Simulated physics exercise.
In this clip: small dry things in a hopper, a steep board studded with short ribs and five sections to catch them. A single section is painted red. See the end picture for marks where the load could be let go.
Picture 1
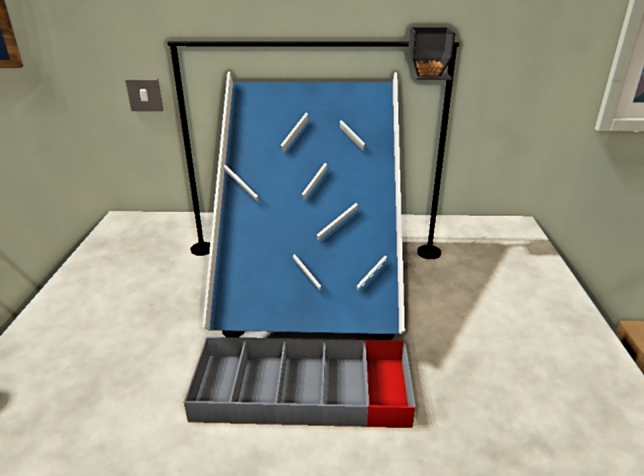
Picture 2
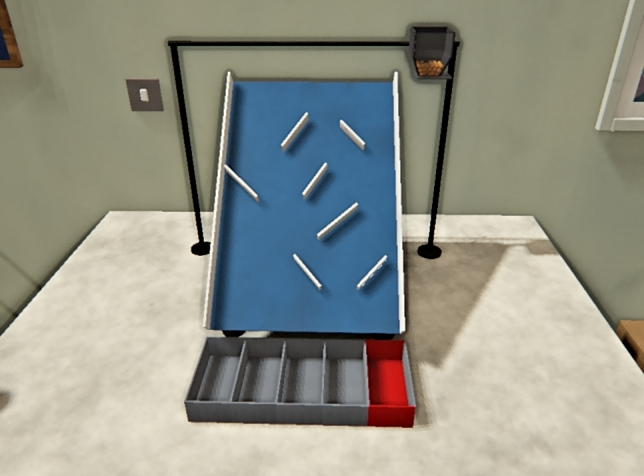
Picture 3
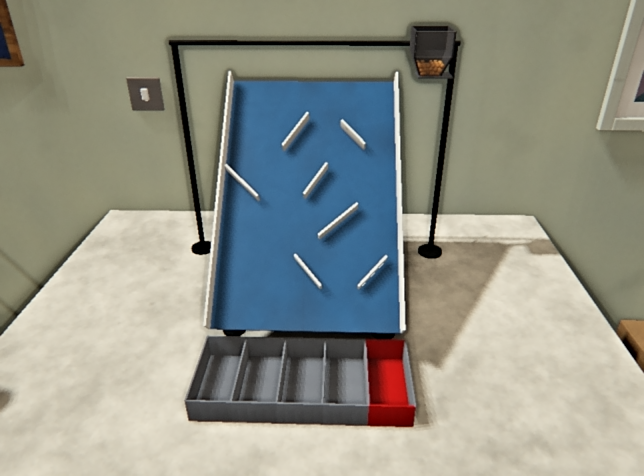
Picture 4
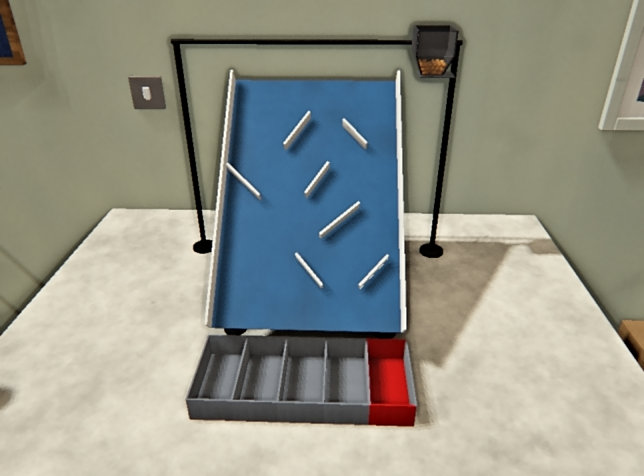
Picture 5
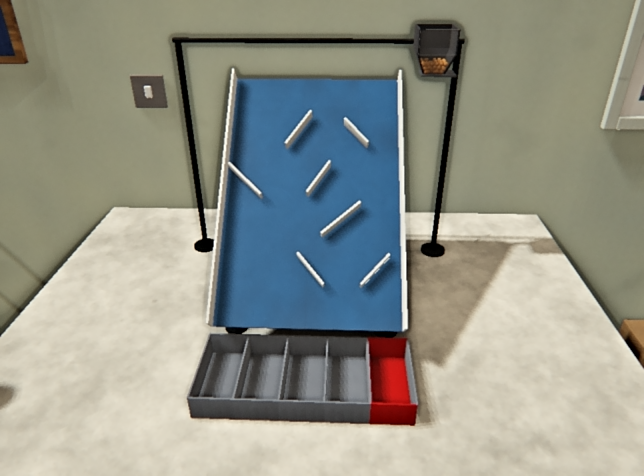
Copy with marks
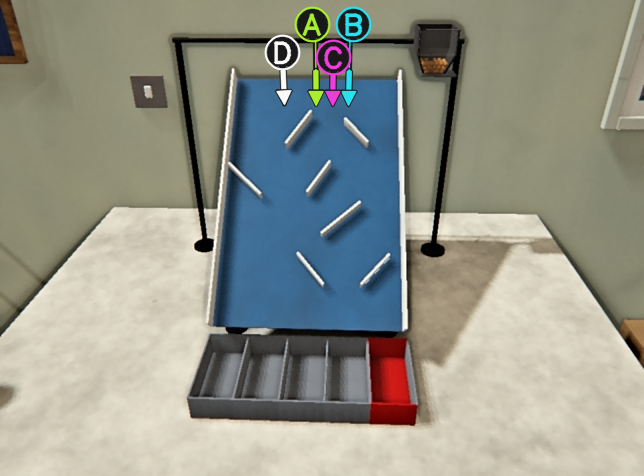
On a pale tabletop, a ribbed blue board stands above a sectioned tray, barely shifting in view.
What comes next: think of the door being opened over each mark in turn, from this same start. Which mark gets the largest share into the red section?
Best: B.
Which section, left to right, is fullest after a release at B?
It is the fifth one.
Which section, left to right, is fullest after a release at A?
The second from the left.
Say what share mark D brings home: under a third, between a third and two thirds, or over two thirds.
Mark D gives under a third.
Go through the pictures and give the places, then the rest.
The first picture shows hopper at (428, 67), roasted chickpeas, door shut.
The second picture shows ribs (282, 146) to (307, 113), (341, 120) to (364, 144), (225, 165) to (257, 196).
The third picture shows ribs (304, 194) to (327, 163), (319, 235) to (358, 203), (295, 254) to (321, 286).
The fourth picture shows ribs (360, 285) to (388, 255).
The fifth picture shows red section at (393, 413), number 5 of 5 from the left.
On the marked copy, mark A meets the board at (316, 100); mark B meets the board at (348, 100); mark C meets the board at (332, 100); mark D meets the board at (284, 99).
With A, a stray few in the red section, nearly all in other sections.
With B, about half in the red section, about half in other sections.
With C, a small part in the red section, most in other sections.
With D, a stray few in the red section, nearly all in other sections.
